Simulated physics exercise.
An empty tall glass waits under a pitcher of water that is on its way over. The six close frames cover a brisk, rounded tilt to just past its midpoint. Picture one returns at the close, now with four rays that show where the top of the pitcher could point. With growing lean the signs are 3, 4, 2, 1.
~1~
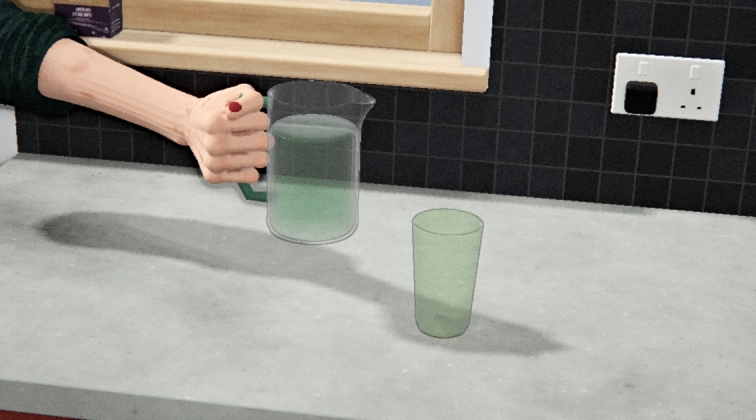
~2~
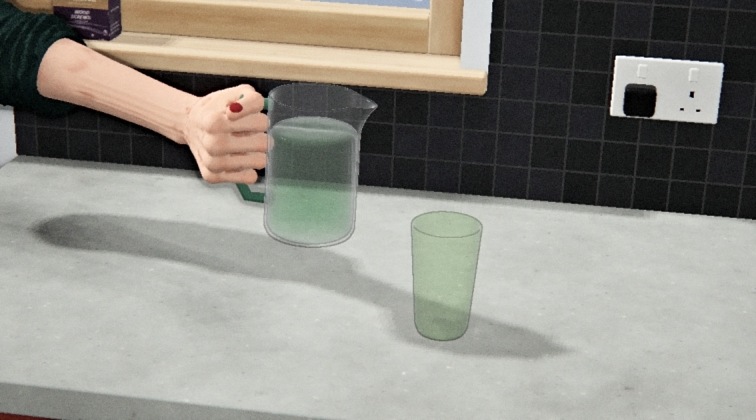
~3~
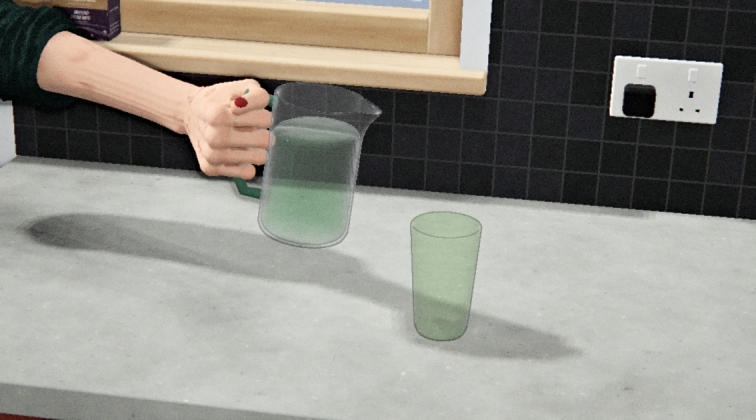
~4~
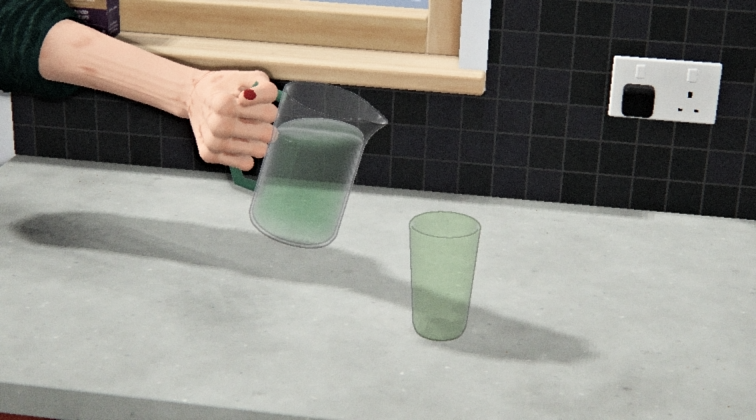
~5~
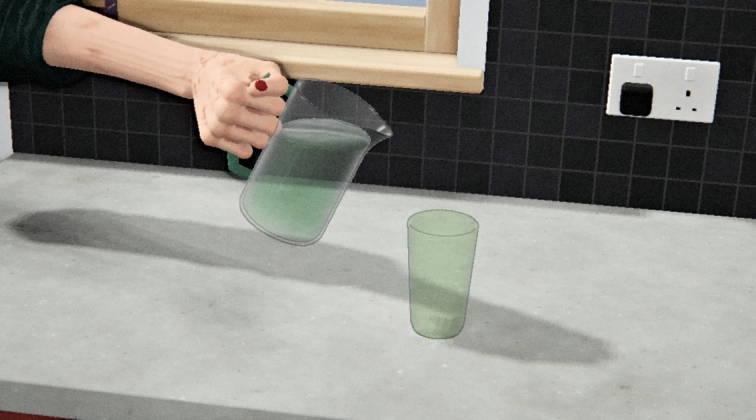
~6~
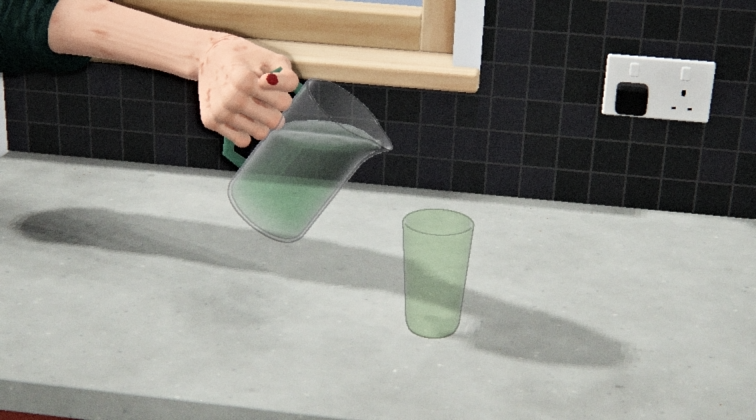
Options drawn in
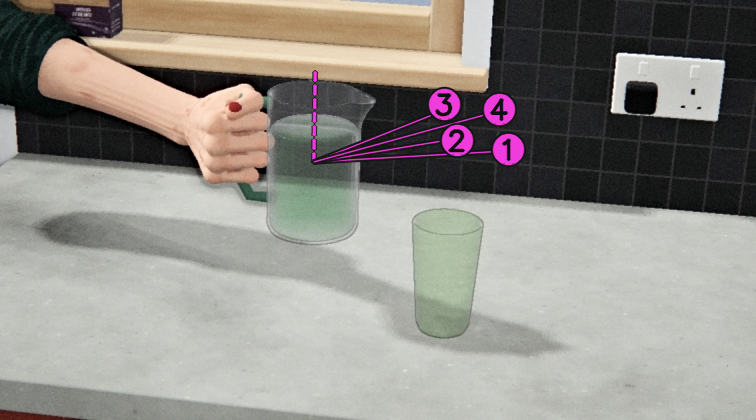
A clear pitcher of greenish liquid, gripped at its handle by a hand with red nail polish, begins upright on the left above a grey counter. The hand then tilts it steadily rightward, lowering its spout toward a green-tinted tall glass, which stays in place with nothing poured into it.
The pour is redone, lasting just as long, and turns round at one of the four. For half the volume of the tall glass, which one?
Take 3.
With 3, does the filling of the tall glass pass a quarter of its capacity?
Yes, it does.
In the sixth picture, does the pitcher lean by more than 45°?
No.
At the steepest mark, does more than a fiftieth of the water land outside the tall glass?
Yes.
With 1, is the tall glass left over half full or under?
Over half.
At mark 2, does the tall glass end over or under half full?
Over half.
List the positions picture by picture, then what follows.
Upright, lip at (373, 101); rim of the tall glass round (448, 221); nothing has left yet.
Upright, lip at (374, 106); nothing has left yet.
Tipped about 7°, lip at (379, 112); nothing has left yet.
Tipped about 15°, lip at (386, 122); nothing has left yet.
Tipped about 24°, lip at (391, 133); nothing has left yet.
Tipped about 34°, lip at (391, 147); nothing has left yet.
On the marked copy, 1 at (491, 151); 2 at (439, 141); 3 at (430, 115); 4 at (483, 115).
For mark 1, the tall glass ends with about 73 % of what it can hold; 21 % of the water is spilt.
For mark 2, the tall glass ends with about 74 % of what it can hold; 9 % of the water is spilt.
For mark 3, the tall glass ends with about 50 % of what it can hold.
For mark 4, the tall glass ends with about 68 % of what it can hold.
